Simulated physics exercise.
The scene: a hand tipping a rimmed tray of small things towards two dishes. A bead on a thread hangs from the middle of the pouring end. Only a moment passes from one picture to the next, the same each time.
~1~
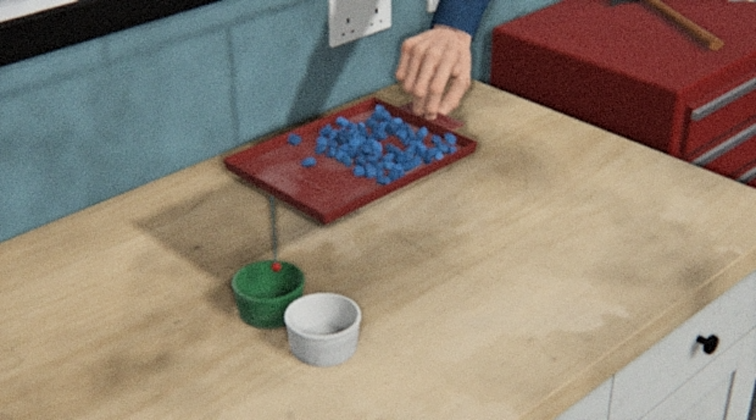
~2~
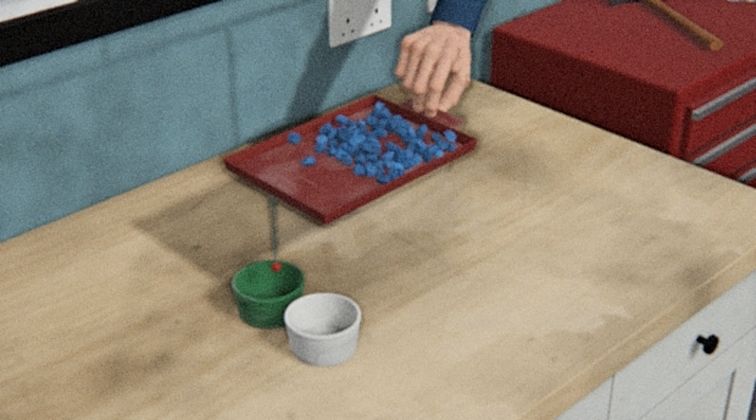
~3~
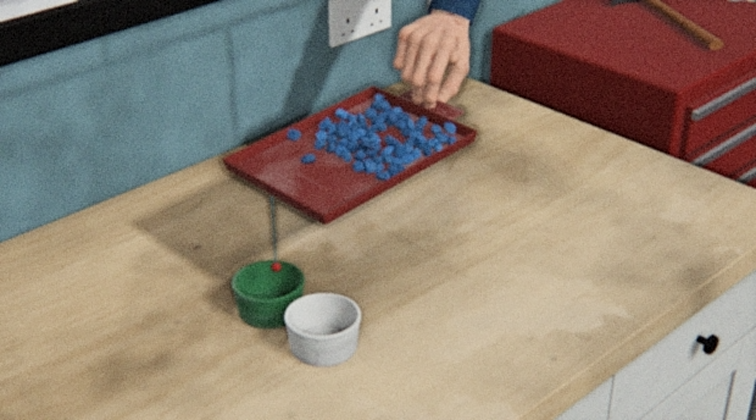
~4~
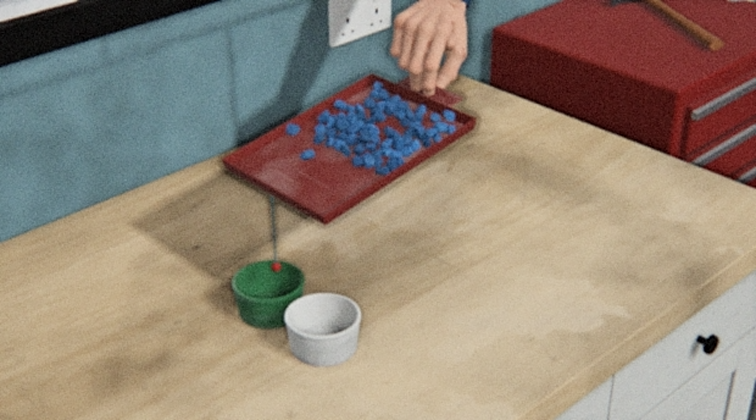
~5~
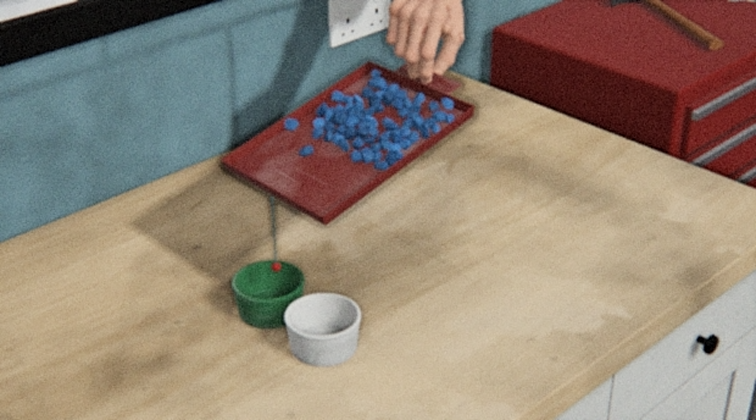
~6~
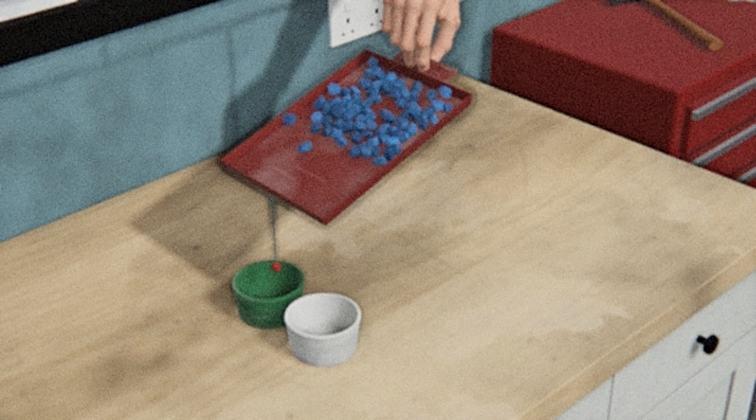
At first, a hand holds the far end of a red rimmed tray of small blue stones above a wooden worktop, behind a green dish and a white one. The hand then gradually raises that end, tilting the tray towards the dishes, while the stones stay clustered near the hand.
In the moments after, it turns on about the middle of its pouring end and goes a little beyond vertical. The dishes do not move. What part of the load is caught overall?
In the dishes lies under half of it.
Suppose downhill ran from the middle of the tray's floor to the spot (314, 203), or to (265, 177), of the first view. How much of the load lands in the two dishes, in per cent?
Near 60 % and 10 %.
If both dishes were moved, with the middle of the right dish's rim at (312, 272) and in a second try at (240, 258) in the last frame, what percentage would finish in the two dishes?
First some 0, then 0 per cent.
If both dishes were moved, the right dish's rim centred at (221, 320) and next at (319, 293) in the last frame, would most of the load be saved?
The first try: Below a half. The second: Less than half.
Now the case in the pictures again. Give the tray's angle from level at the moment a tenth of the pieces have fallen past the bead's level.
Around 70° of tilt.
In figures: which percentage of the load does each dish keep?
About: Left dish 10, right dish 10 per cent.
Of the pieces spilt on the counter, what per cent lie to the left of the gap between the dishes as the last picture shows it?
Near 100 %.
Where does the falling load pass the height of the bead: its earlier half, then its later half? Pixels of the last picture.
Around (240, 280) and then (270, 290).
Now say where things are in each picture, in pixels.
In the first picture, corners of the pouring end (226, 159) and (325, 213), level; middle of the load (377, 149), aquarium stones; left dish (242, 306); right dish (296, 343); bead on its thread (276, 267).
In the second picture, corners of the pouring end (226, 159) and (325, 213), level; middle of the load (376, 147).
In the third picture, corners of the pouring end (226, 159) and (324, 213), tipped barely, level across its low end; middle of the load (376, 141).
In the fourth picture, corners of the pouring end (225, 159) and (324, 214), tipped a little, level across its low end; middle of the load (375, 133).
In the fifth picture, corners of the pouring end (224, 159) and (323, 215), tipped a little, level across its low end; middle of the load (373, 125).
In the sixth picture, corners of the pouring end (224, 159) and (322, 216), tipped clearly, level across its low end; middle of the load (371, 118); left dish (242, 306); right dish (296, 343).
Just after the last frame, tray tipped steeply; the larger part on the tray; just a few outside both; roughly a quarter in the air.
A moment on, tray tipped past a quarter turn; roughly a quarter on the tray; just a few in the left dish; roughly half outside both; roughly a quarter in the air.
Further on, tray tipped past a quarter turn; about a tenth in the right dish; about a tenth in the left dish; the larger part outside both.
When it is over, tray tipped past a quarter turn; about a tenth in the right dish; about a tenth in the left dish; the larger part outside both.
